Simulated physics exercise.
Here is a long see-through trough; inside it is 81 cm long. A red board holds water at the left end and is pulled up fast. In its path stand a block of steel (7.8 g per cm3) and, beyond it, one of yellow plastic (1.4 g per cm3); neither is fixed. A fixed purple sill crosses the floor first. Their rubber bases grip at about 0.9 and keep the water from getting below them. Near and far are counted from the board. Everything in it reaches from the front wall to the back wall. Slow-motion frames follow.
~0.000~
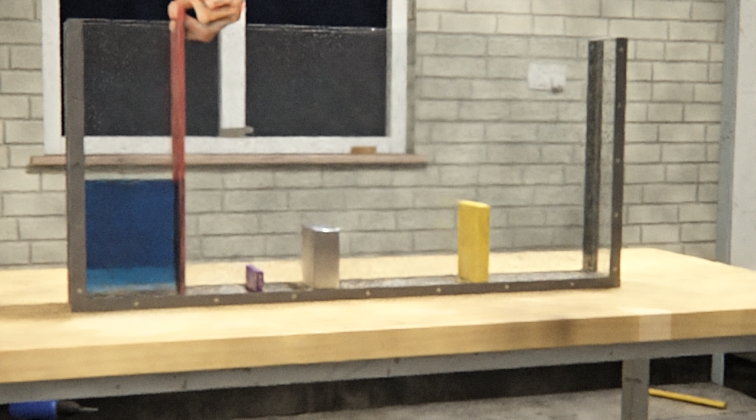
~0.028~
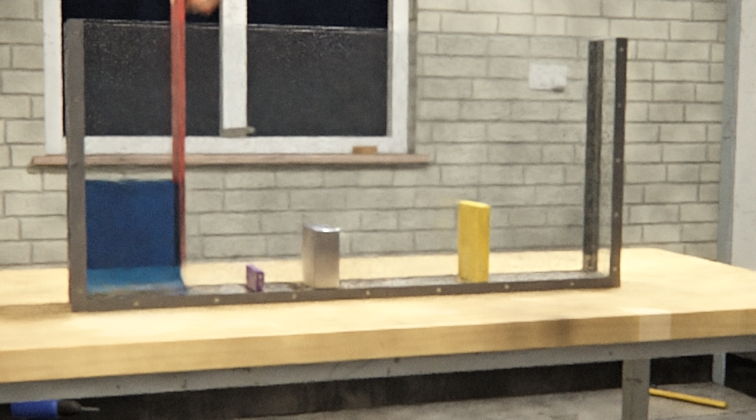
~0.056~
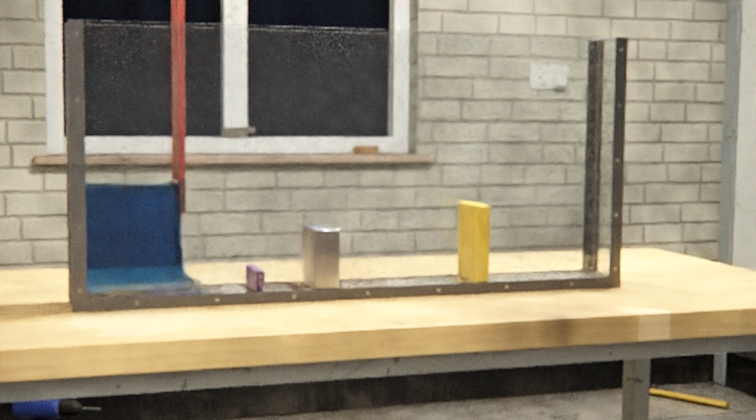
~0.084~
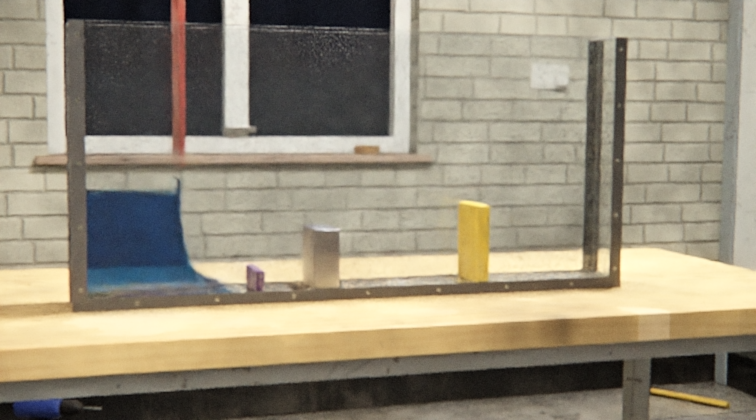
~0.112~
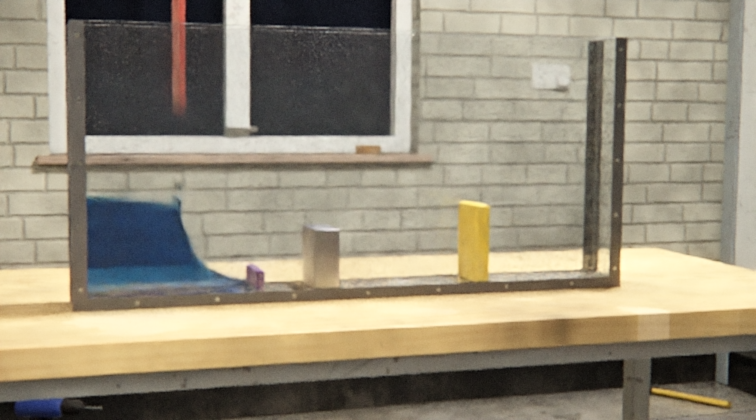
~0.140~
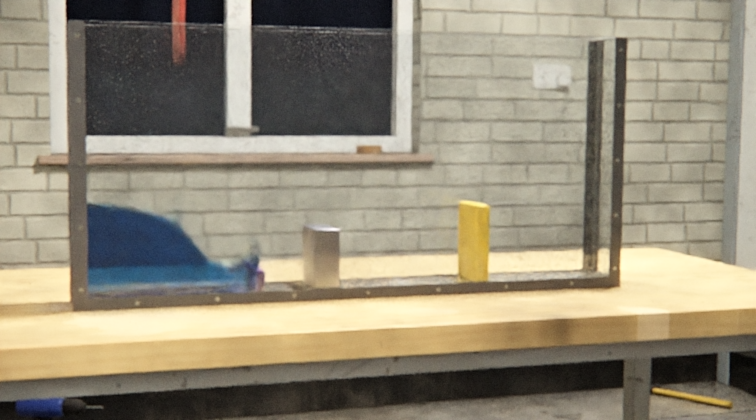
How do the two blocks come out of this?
The near block remains upright and the far block is knocked flat.
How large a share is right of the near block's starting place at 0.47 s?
About 14 per cent.
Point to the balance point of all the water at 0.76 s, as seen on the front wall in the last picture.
Around (242, 274).
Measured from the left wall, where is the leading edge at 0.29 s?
Roughly 40 cm out.
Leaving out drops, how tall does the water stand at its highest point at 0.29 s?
About 17.5 cm.
After 0.29 s the front has run 41 cm from the left wall, the near block is upright and the far block is upright.
After 0.47 s the near block is upright and the far block leans 5°.
After 0.76 s the near block is upright and the far block lies flat.
In the end the near block is upright and the far block lies flat; 1 per cent of the water is past where the far block first stood.
